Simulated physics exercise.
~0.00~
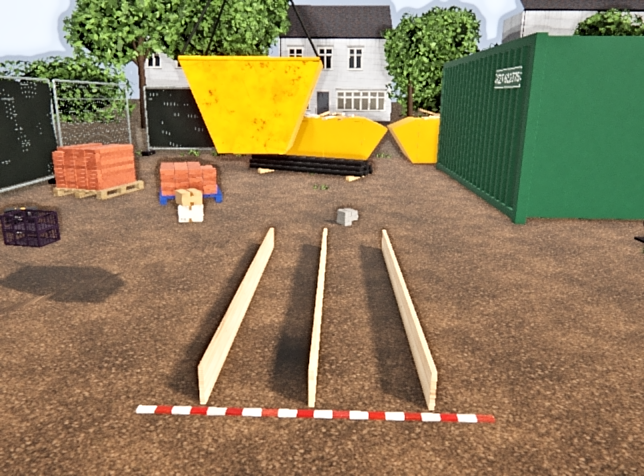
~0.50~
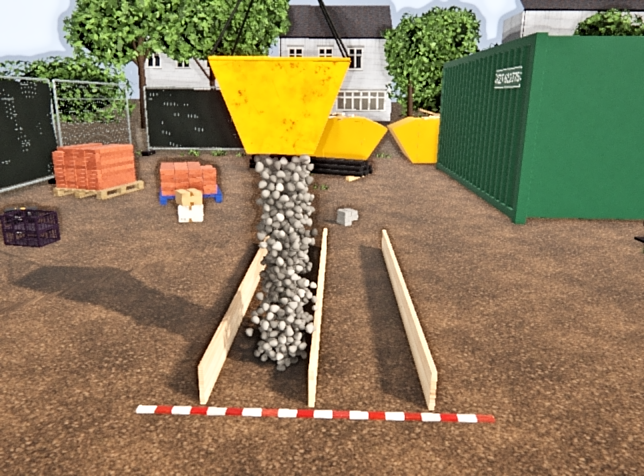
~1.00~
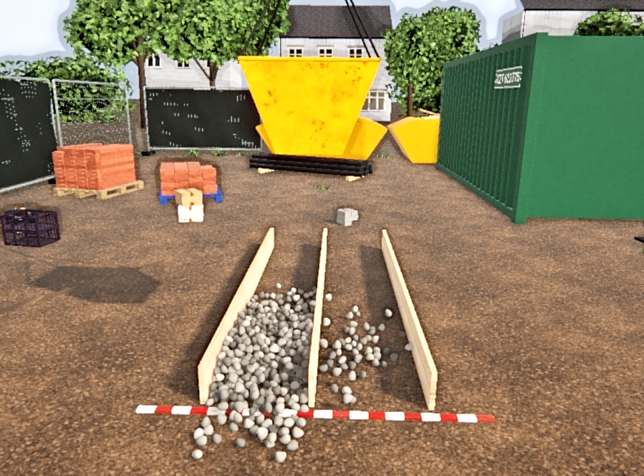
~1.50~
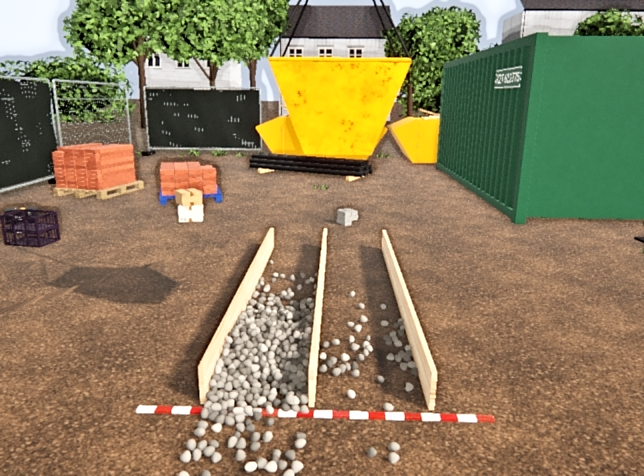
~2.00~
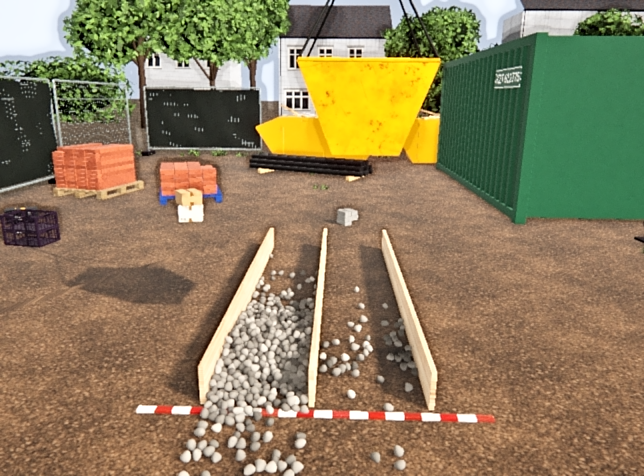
Building yard with a yellow skip moving right, dropping grey stones between planks, most settling in the left bay, few in the right.
